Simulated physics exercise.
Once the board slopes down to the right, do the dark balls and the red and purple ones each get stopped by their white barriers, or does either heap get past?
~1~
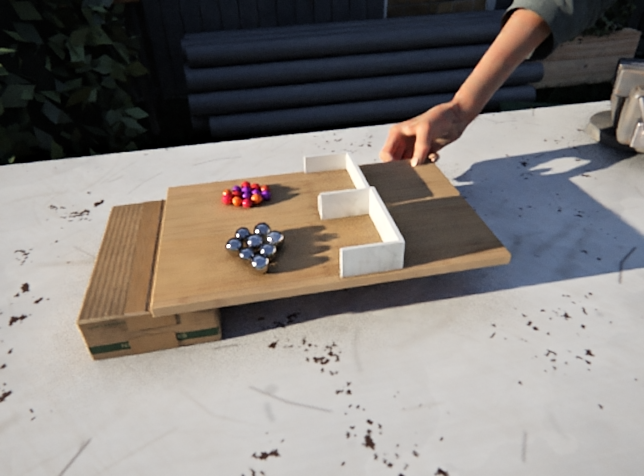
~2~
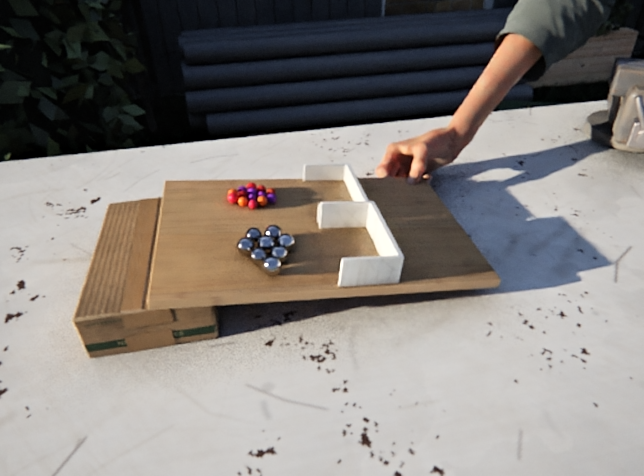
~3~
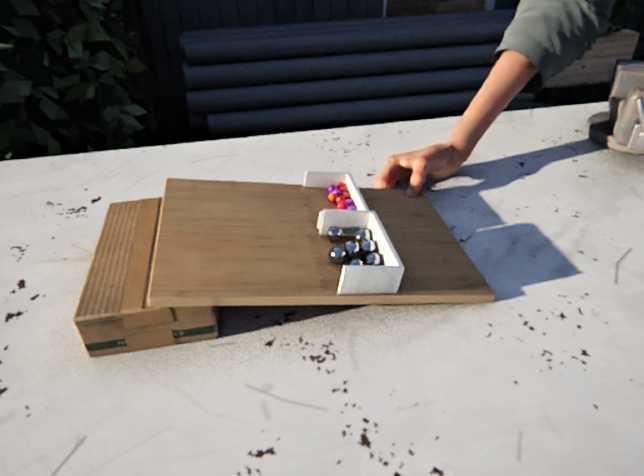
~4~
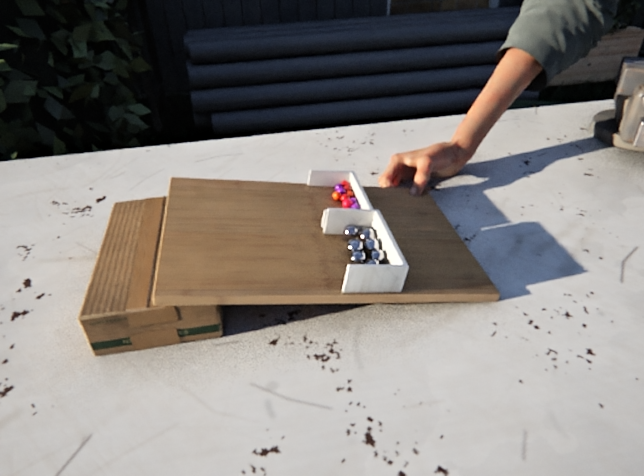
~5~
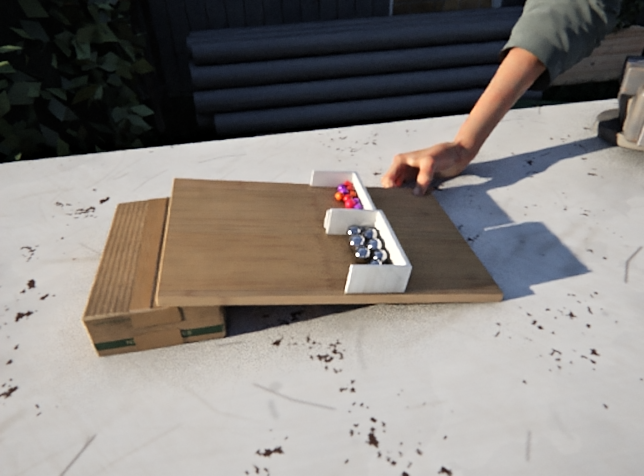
Both heaps are stopped. The dark balls end up gathered against the nearer barrier, and the red and purple ones against the farther barrier.
